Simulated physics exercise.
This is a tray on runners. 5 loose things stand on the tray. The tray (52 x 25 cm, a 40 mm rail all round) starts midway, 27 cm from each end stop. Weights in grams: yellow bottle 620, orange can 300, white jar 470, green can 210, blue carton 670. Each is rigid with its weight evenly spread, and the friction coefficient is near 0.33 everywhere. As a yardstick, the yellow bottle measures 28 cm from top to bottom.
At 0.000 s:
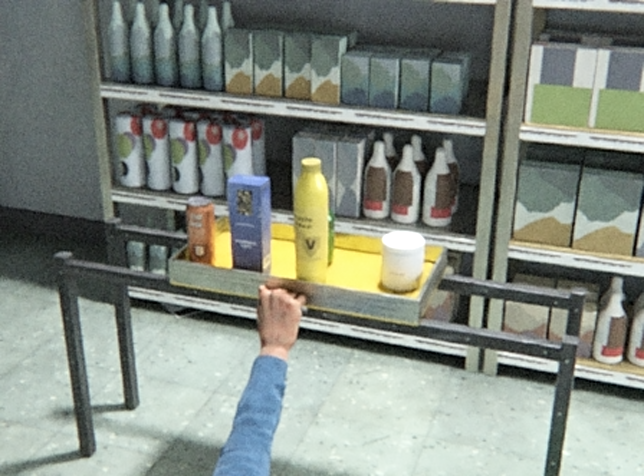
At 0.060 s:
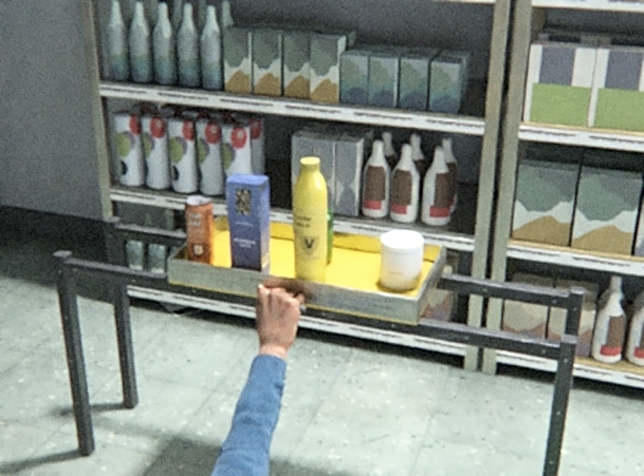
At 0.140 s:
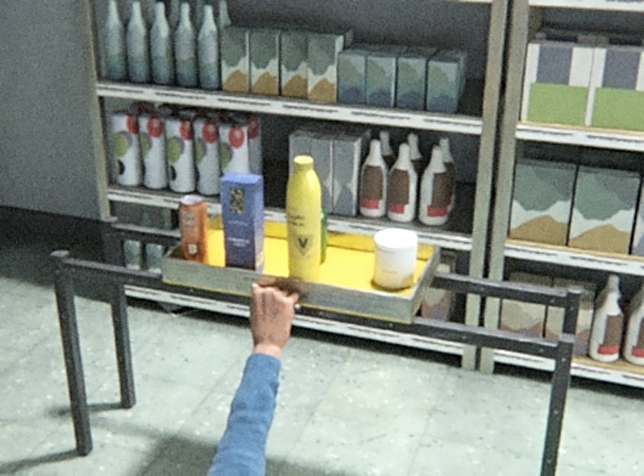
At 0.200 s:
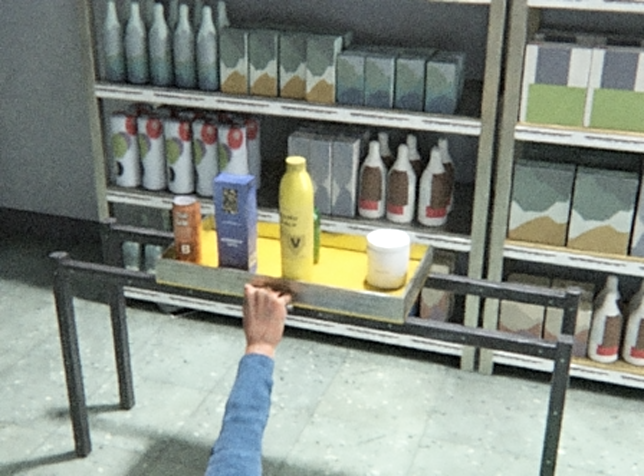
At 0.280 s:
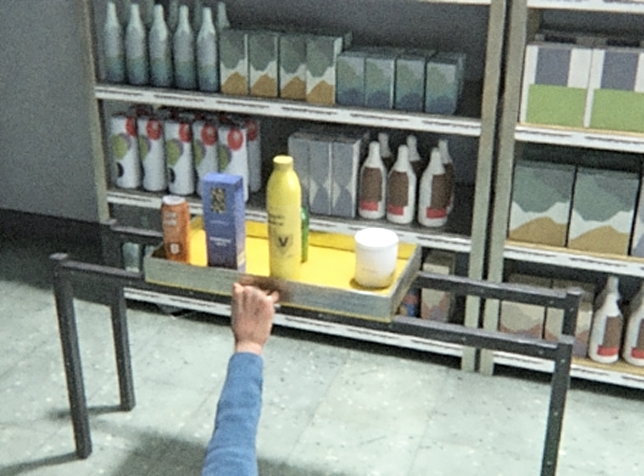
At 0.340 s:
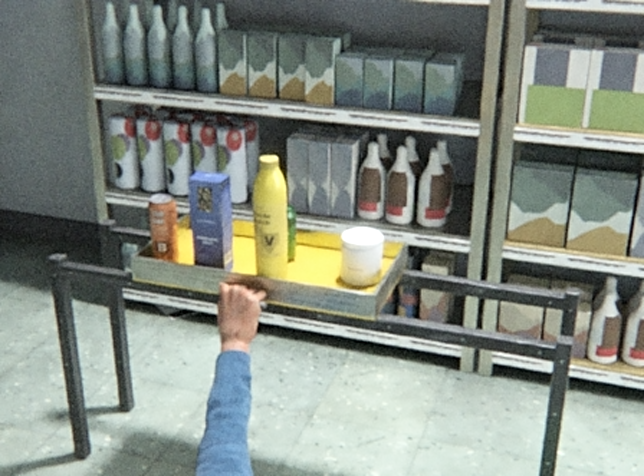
In a shop aisle, a hand held still at the edge of a yellow tray of bottles, cans, a carton and a white jar, then slid it a short way left along dark rails.
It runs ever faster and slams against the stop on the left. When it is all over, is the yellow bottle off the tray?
The yellow bottle comes off the tray.
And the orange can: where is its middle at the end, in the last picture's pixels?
Near (116, 211).
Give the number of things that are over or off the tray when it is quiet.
4 of them.
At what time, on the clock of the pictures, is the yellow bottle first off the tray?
Near 1.1 s.
After 0.74 s, tray moved 27 cm left; yellow bottle 12° off upright near (144, 205); blue carton 14° off upright; green can moved 9 cm.
After 1.04 s, tray moved 27 cm left; yellow bottle 49° off upright near (107, 216); blue carton 36° off upright; orange can 37° off upright.
After 1.44 s, tray moved 27 cm left; yellow bottle now off the tray; orange can 63° off upright; blue carton 62° off upright.
After 1.74 s, tray moved 27 cm left; orange can 73° off upright; blue carton on its side; green can 73° off upright.
In the end (2.6 s), off the tray, yellow bottle; toppled on the tray, orange can, green can and blue carton; not toppled but over 5 cm from the start, white jar.
